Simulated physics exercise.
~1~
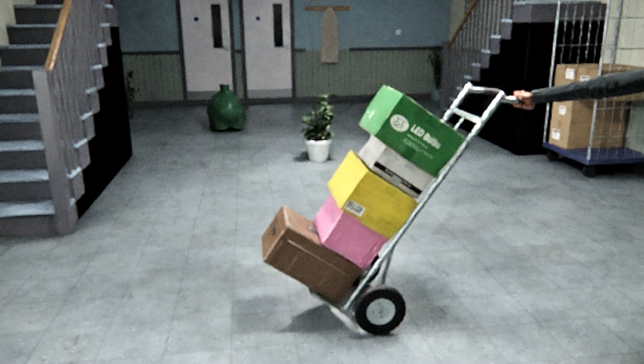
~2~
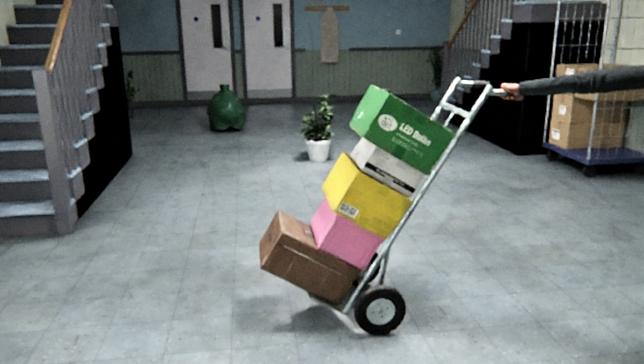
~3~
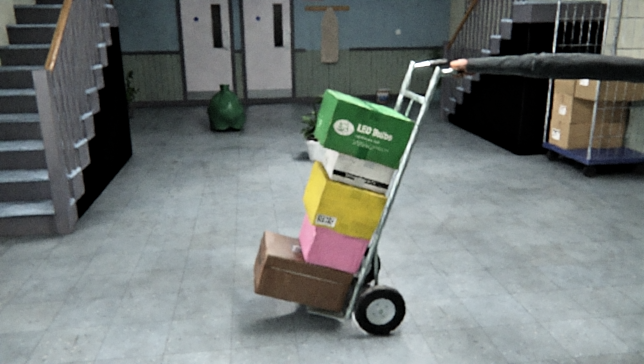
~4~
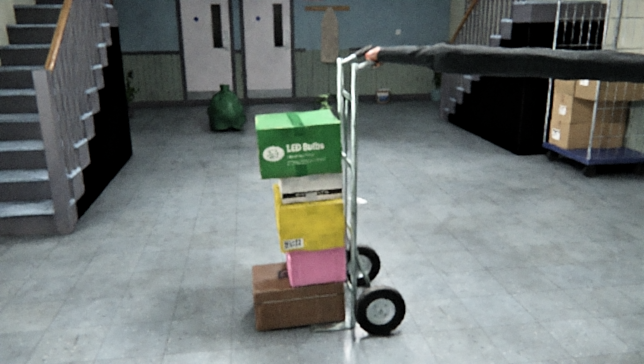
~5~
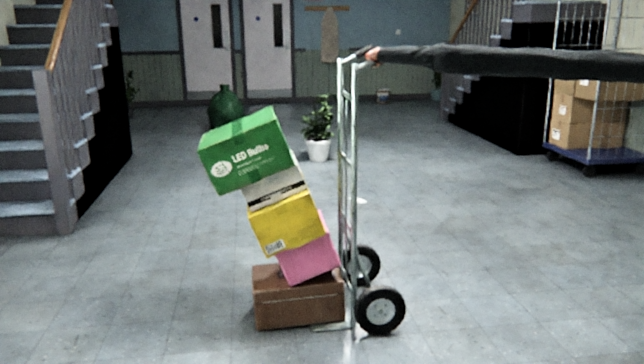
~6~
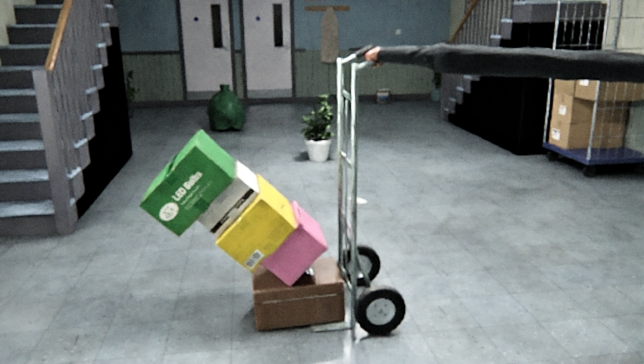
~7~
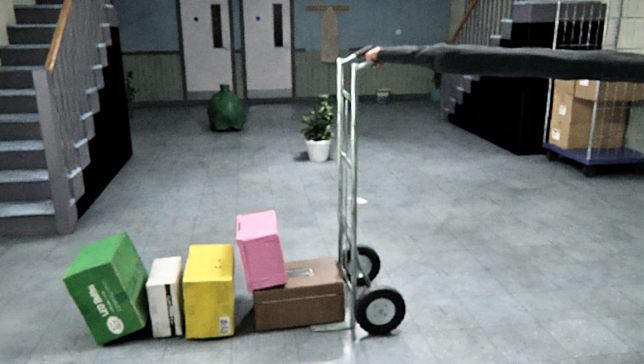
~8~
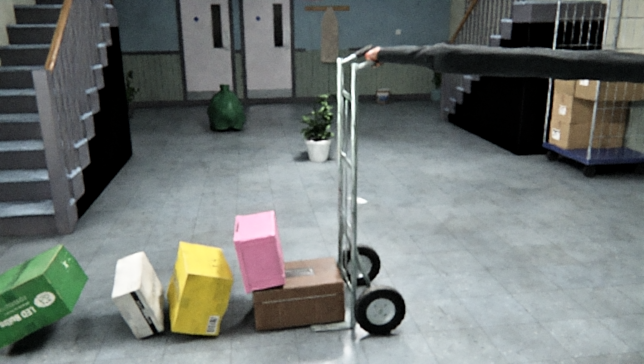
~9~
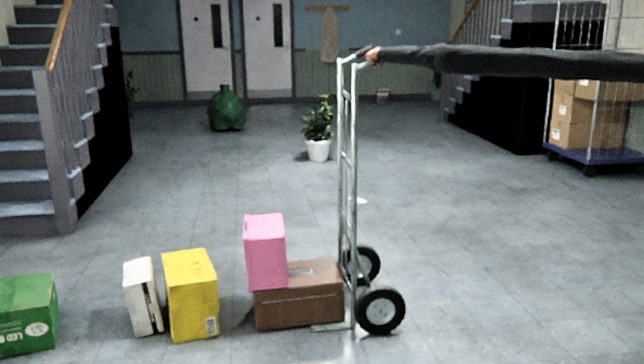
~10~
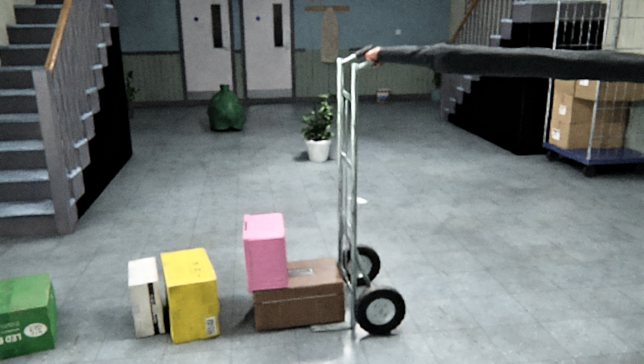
In a hallway with stairs, a hand swung a loaded hand truck upright, and the stacked boxes toppled left, leaving the green, white and yellow ones on the floor while the pink one rested tipped over on the brown one, still in place.
